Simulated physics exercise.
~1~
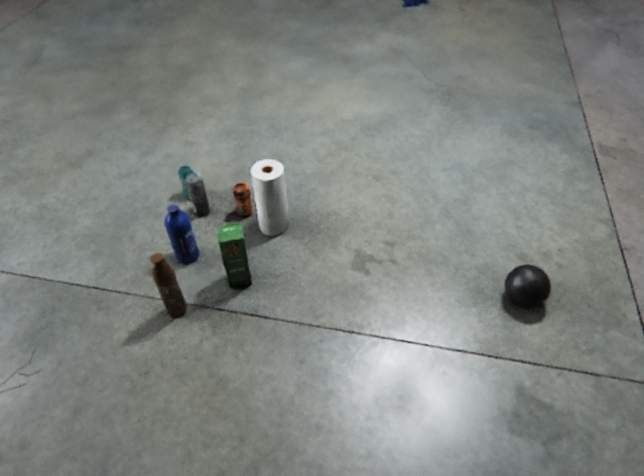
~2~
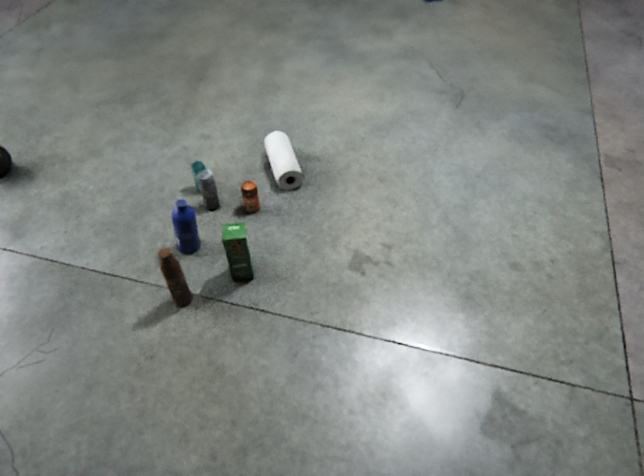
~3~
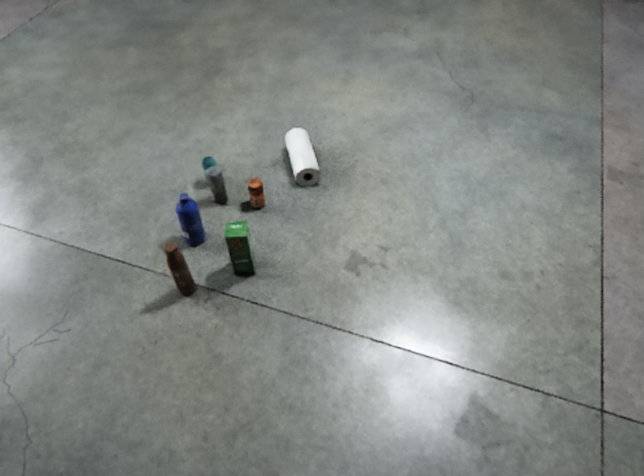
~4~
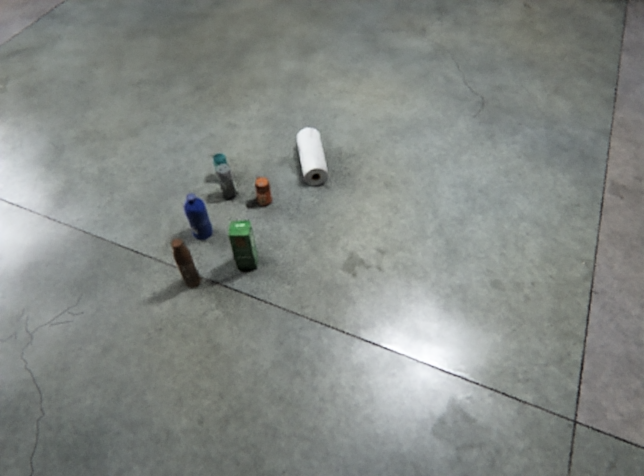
A black ball sits at the right on a smooth grey concrete floor, seen from above by a camera that drifts slightly sideways. Left of centre stand a turquoise can, a grey can, a small orange can, a blue bottle, a brown bottle and a green carton, with a tall white roll upright beside them. The ball crosses to the far left, and the white roll is now on its side, a little farther back. The ball then passes out of view, and the roll lies slightly farther right. At the end the roll remains down behind the others, which are all still standing.
